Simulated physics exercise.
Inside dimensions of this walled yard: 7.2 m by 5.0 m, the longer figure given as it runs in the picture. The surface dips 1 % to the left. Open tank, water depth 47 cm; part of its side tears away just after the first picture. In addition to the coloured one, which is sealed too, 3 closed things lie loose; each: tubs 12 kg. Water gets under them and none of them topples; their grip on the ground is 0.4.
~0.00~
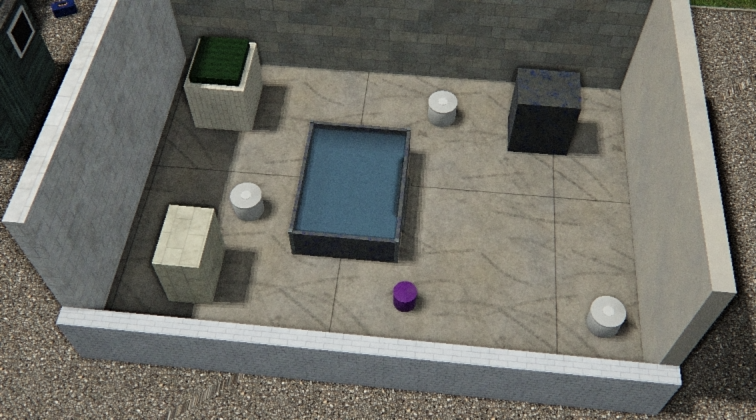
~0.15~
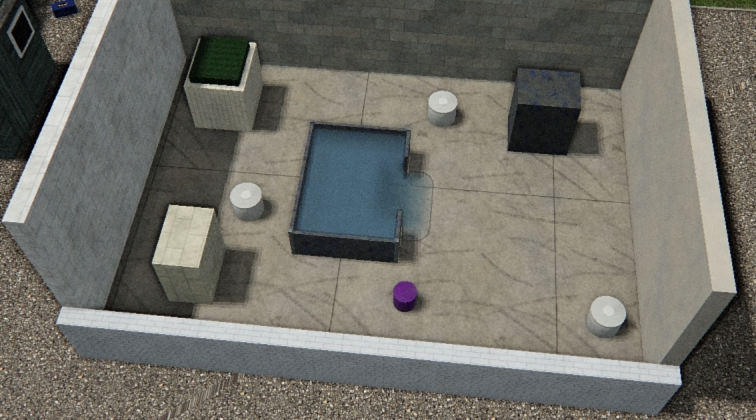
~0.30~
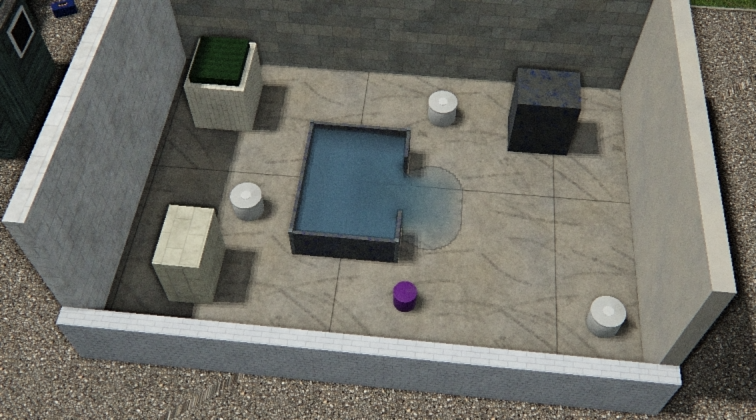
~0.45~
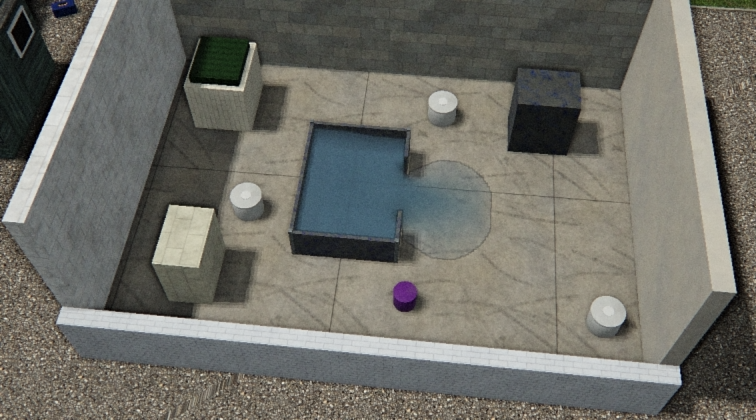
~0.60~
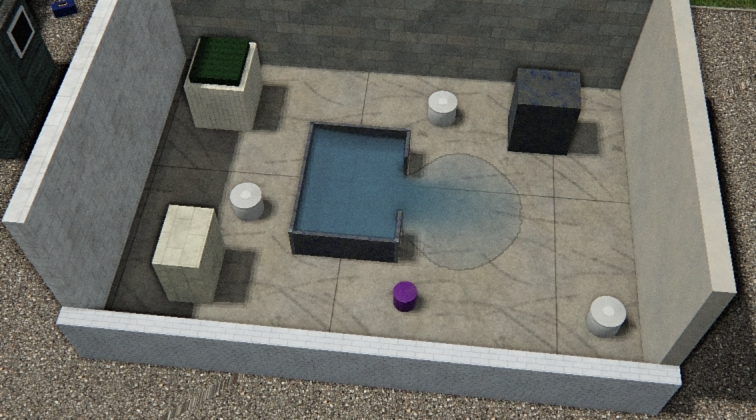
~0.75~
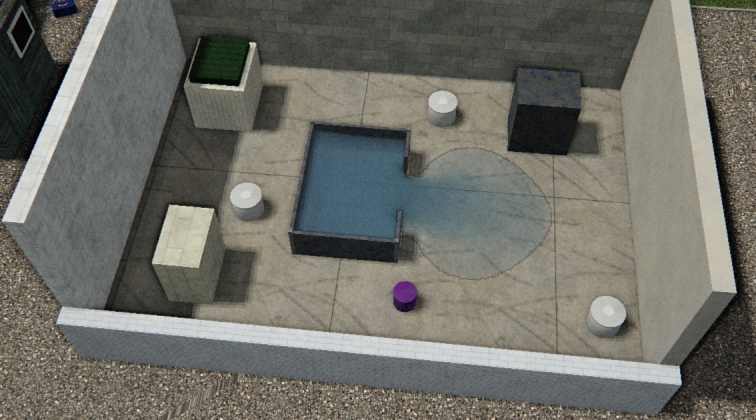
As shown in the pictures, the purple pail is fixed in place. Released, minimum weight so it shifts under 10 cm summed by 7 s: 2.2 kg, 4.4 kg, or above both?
Pick: Neither.
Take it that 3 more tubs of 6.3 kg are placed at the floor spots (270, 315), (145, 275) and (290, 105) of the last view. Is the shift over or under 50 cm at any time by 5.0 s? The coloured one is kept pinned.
Results, in sequence: Not exceeded / not exceeded / not exceeded.
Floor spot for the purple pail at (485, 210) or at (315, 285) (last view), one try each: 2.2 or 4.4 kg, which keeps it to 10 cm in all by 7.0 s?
First spot: No mass works; second spot: No mass works.
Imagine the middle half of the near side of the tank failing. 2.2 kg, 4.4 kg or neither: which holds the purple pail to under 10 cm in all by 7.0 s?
Then neither weight holds it.
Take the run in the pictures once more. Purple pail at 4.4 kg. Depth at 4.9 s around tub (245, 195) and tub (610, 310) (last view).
Close to 0 and 9 centimetres.
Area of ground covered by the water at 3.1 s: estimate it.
The covered patch comes to about 17 m2.
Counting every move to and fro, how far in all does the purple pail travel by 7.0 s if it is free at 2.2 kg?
Adding it all up, something like 200 cm.
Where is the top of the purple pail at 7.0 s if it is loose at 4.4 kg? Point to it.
Near (364, 271).
After 1.4 s the purple pail would be 0 cm from its start with 2.2 kg and 0 cm from its start with 4.4 kg; 0 cm of water round it then.
After 3.1 s the purple pail would be 0 cm from its start with 2.2 kg and 0 cm from its start with 4.4 kg; 0 cm of water round it then.
After 4.9 s the purple pail would be 0 cm from its start with 2.2 kg and 0 cm from its start with 4.4 kg; 1 cm of water round it then.
After 7.0 s the purple pail would be 172 cm from its start with 2.2 kg and 63 cm from its start with 4.4 kg; 4 cm of water round it then.
